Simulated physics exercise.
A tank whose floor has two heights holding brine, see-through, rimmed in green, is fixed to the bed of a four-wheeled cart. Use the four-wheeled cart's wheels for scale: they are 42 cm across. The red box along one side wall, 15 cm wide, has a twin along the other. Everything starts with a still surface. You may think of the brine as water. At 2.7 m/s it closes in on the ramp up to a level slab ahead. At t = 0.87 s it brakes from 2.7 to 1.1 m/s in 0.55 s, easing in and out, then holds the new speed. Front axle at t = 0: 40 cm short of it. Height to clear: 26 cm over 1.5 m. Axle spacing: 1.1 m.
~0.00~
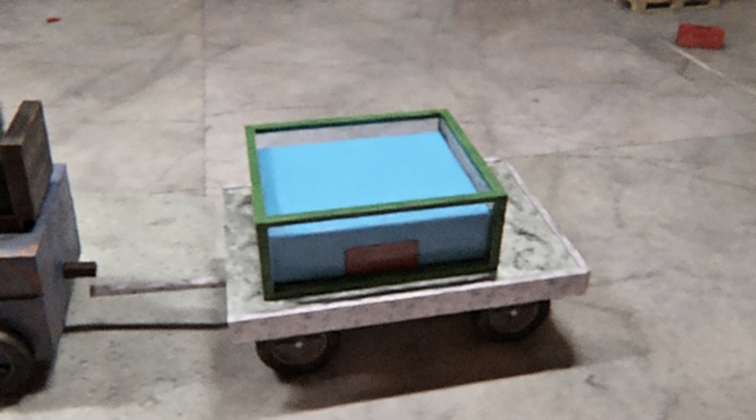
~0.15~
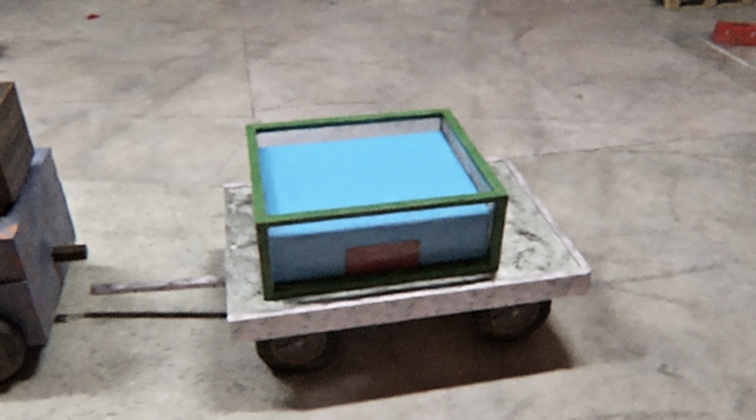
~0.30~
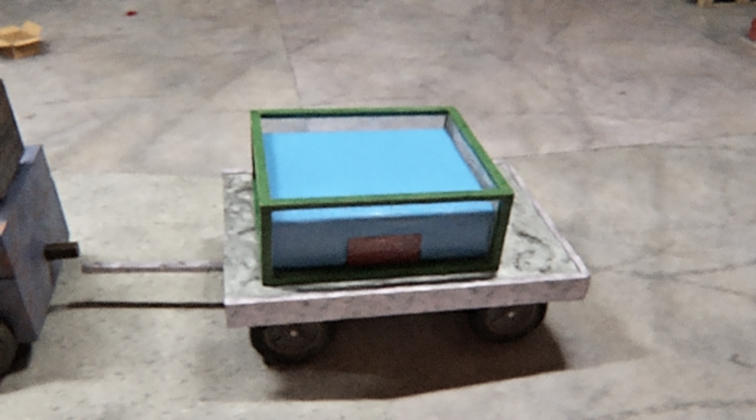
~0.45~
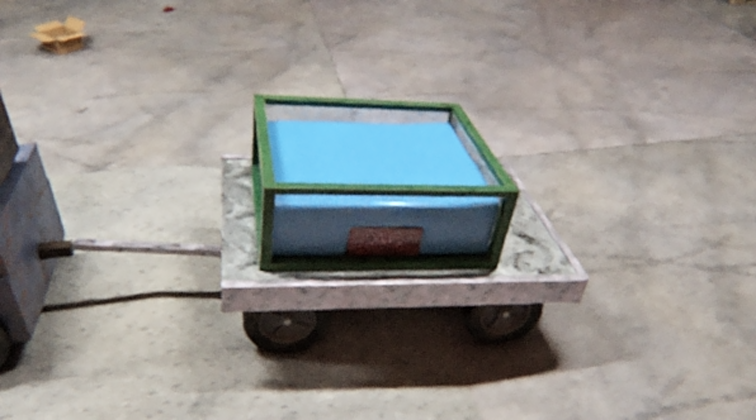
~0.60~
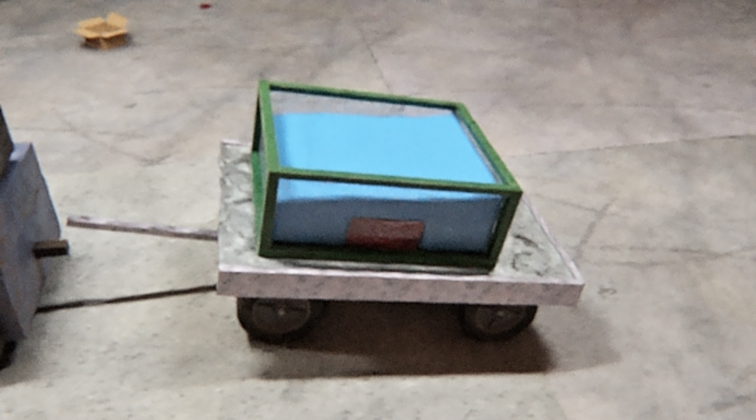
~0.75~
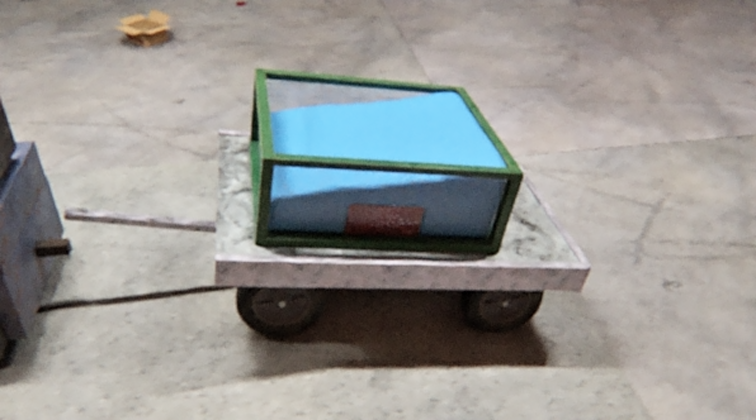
Blue liquid in a green-rimmed tank tilts up towards the right as its cart tips nose-up.
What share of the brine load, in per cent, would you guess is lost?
I would say close to 19 per cent.
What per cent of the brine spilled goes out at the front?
Near 60 per cent of the spill.
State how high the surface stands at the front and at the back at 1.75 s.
About 48 cm at the front, 12 cm at the back.
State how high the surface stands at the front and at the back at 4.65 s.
Front level 30 cm, back level 22 cm.
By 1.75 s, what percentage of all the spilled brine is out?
By that time, around 20 percent of it is out.
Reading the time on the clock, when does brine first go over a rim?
Around 1.2 s.
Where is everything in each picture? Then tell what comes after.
The first picture shows level at the front (271, 152); level at the back (431, 137); still flat; edge of the step at (380, 237); the front is on the left, levels are read along the far wall; a wheel hub at (516, 317).
The second picture shows level at the front (272, 152); level at the back (433, 136); still flat.
The third picture shows level at the front (275, 138); level at the back (437, 134); still flat; the tub is 4° nose up.
The fourth picture shows level at the front (278, 127); level at the back (441, 127); rising 2° towards the back; the tub is 8° nose up.
The fifth picture shows level at the front (281, 118); level at the back (445, 121); rising 5° towards the back; the tub is 11° nose up.
The sixth picture shows level at the front (277, 116); level at the back (448, 97); rising 12° towards the back; a wheel hub at (507, 307); the tub is 10° nose up.
After 1.75 s front 49 cm, middle 19 cm, back 12 cm above the lowest part of the floor; the loss stands at 3 per cent, over the front.
After 3.15 s front 40 cm, middle 20 cm, back 21 cm above the lowest part of the floor; the loss stands at 18 per cent, over the front.
After 4.65 s front 31 cm, middle 23 cm, back 21 cm above the lowest part of the floor; the loss stands at 19 per cent, over the front.
After 7.12 s the loss stands at 19 per cent, over the front, 45 of 242 litres.
